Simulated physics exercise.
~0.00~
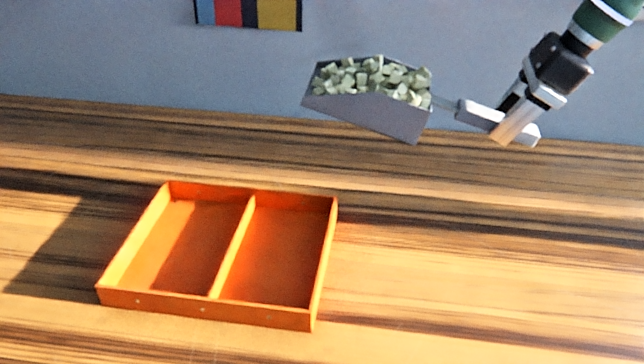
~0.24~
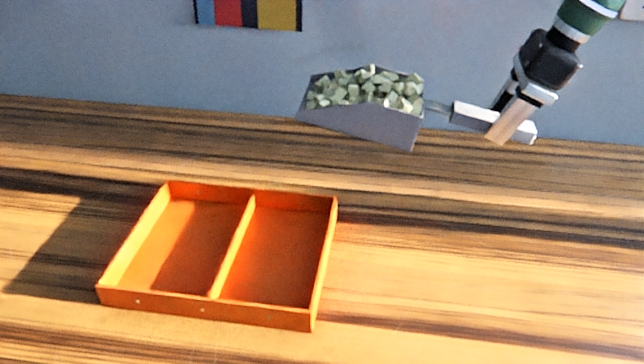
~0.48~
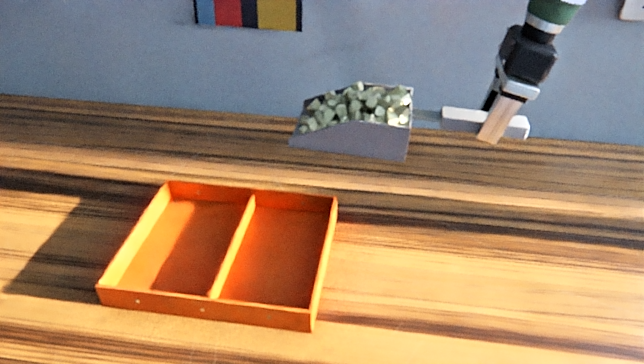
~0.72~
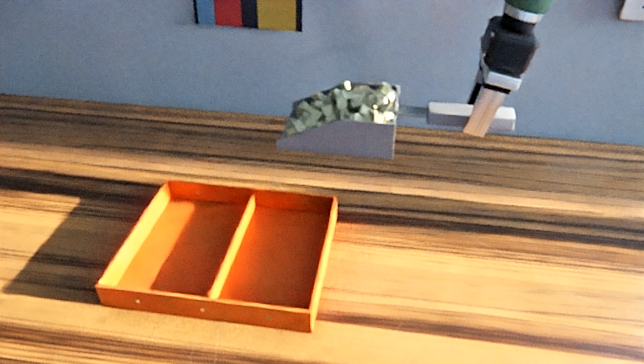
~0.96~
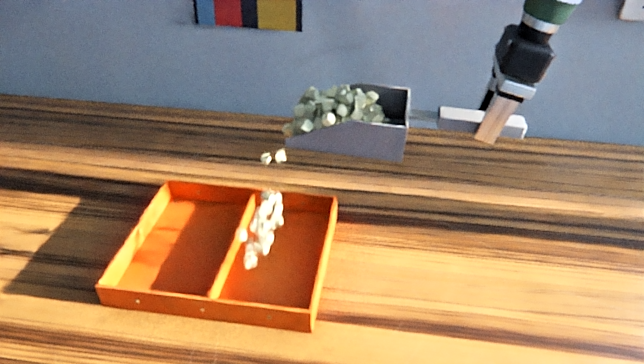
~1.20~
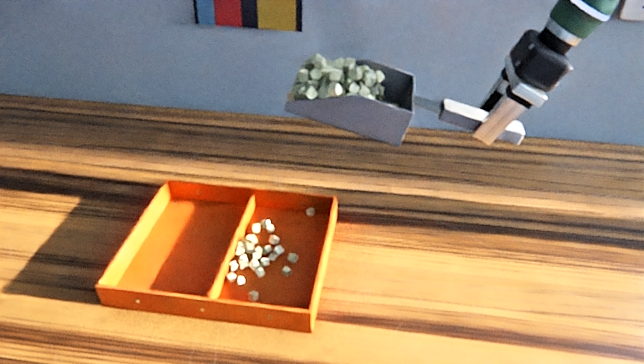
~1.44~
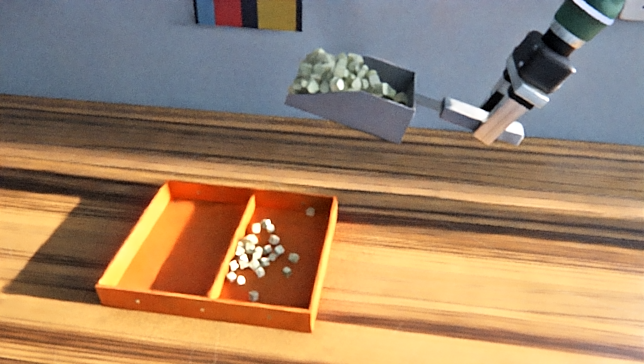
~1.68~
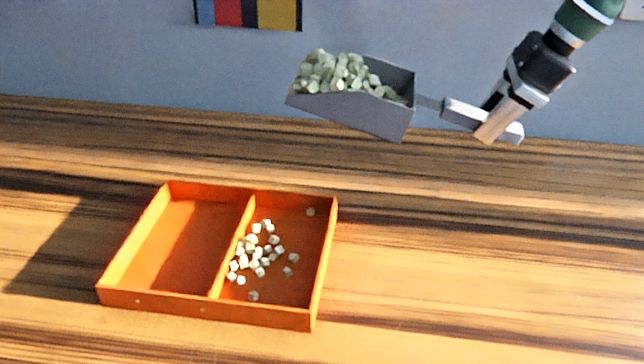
Above an orange tray, a robot arm tips a scoop, dropping some pale pieces into its right part.
